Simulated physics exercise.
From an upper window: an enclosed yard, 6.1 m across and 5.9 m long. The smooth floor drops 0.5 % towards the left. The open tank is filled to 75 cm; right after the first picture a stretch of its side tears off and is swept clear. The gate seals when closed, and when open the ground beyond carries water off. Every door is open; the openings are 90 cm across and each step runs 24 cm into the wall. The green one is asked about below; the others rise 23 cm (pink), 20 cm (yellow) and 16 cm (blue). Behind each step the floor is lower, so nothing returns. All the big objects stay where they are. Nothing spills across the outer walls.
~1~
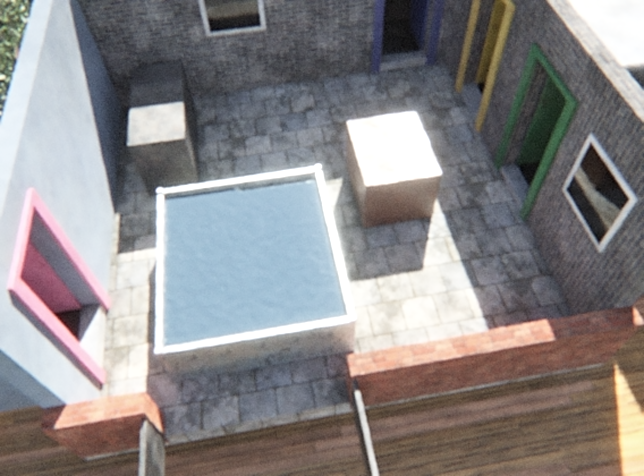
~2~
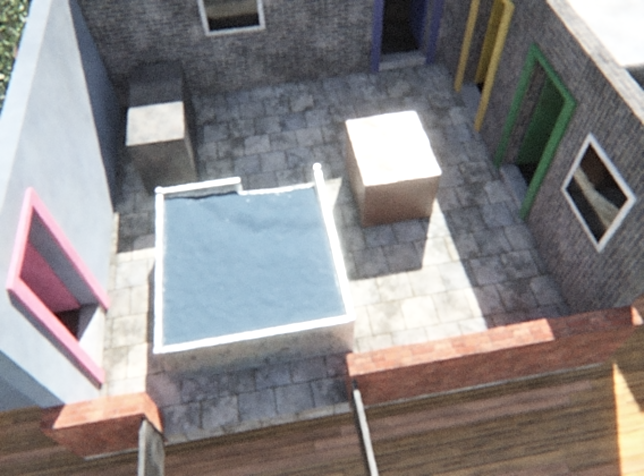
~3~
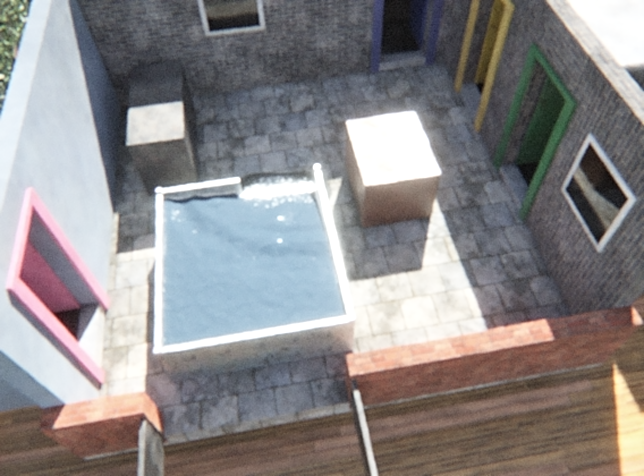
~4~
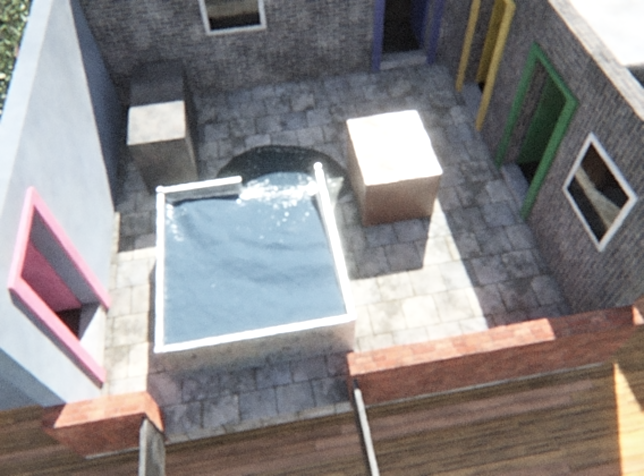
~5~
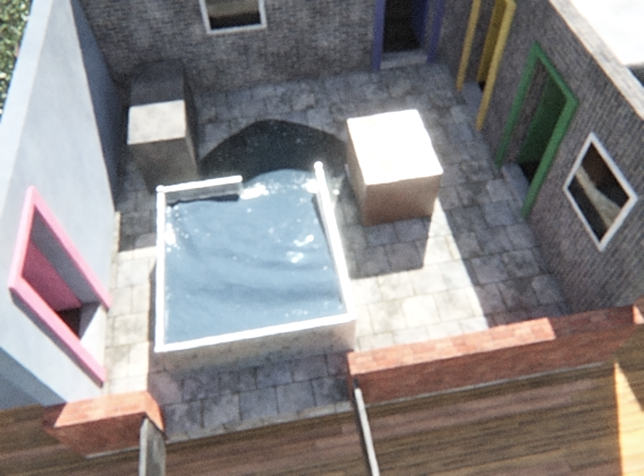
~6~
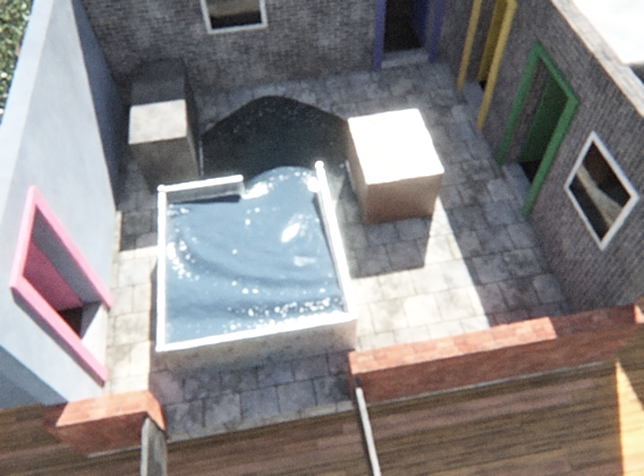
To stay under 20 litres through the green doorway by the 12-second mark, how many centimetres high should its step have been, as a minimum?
Some 5 cm above the ground.
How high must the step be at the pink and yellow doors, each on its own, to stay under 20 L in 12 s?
Roughly 10.5 cm at pink and 16 cm at yellow.
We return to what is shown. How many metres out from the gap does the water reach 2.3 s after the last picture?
About 4.4 m.
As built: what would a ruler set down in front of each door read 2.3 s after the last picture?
In cm: Green 0, pink 0, yellow 16, blue 22.
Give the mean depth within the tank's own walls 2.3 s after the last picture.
About 38 cm.
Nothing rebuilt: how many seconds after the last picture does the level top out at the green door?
Near 8.0 s.
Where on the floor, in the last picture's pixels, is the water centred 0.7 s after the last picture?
Around (267, 239).
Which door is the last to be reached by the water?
It is the pink one.
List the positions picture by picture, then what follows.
Still water, 75 cm deep, in the open tank at (248, 253); the green door at (529, 144) is dry, in the first frame.
The front is at a hidden place, 0.3 m from the gap on the far side; 0.2 m2 of floor is wet, 75 cm left at the back, in the second frame.
Water pours out on the far side and has run 0.8 m, to a hidden place; about 12 cm deep outside, 75 cm at the back, in the third frame.
The front is at (252, 152), 1.4 m from the gap on the far side; 2.2 m2 of floor is wet, 75 cm left at the back, in the fourth frame.
The front is at (263, 123), 2.1 m from the gap on the far side; 3.8 m2 of floor is wet, 74 cm left at the back, in the fifth frame.
The front is at (263, 100), 2.7 m from the gap on the far side; 5.5 m2 of floor is wet, 68 cm left at the back; the green door at (530, 141), 3.5 m from the gap, is still 2.4 m from the nearest water, in the sixth frame.
Then, 0.7 s after the last picture water covers 30 % of the floor, deepest (40 cm) near (291, 197); it has not reached the green door.
Then, 2.3 s after the last picture water covers 45 % of the floor, deepest (36 cm) near (444, 70); it has not reached the green door.
Then, 11.3 s after the last picture water covers 95 % of the floor, deepest (16 cm) near (118, 189); 7 cm at the green door, 0 litres in over its 12 cm step.
At the green door as built, the water peaked near 10 cm, 8.1 s after the last picture.
With a step of 4.5 cm, 27 litres would have come in within the 12 s; with 6 cm, 12 litres. So under 20 litres takes about 5 cm.
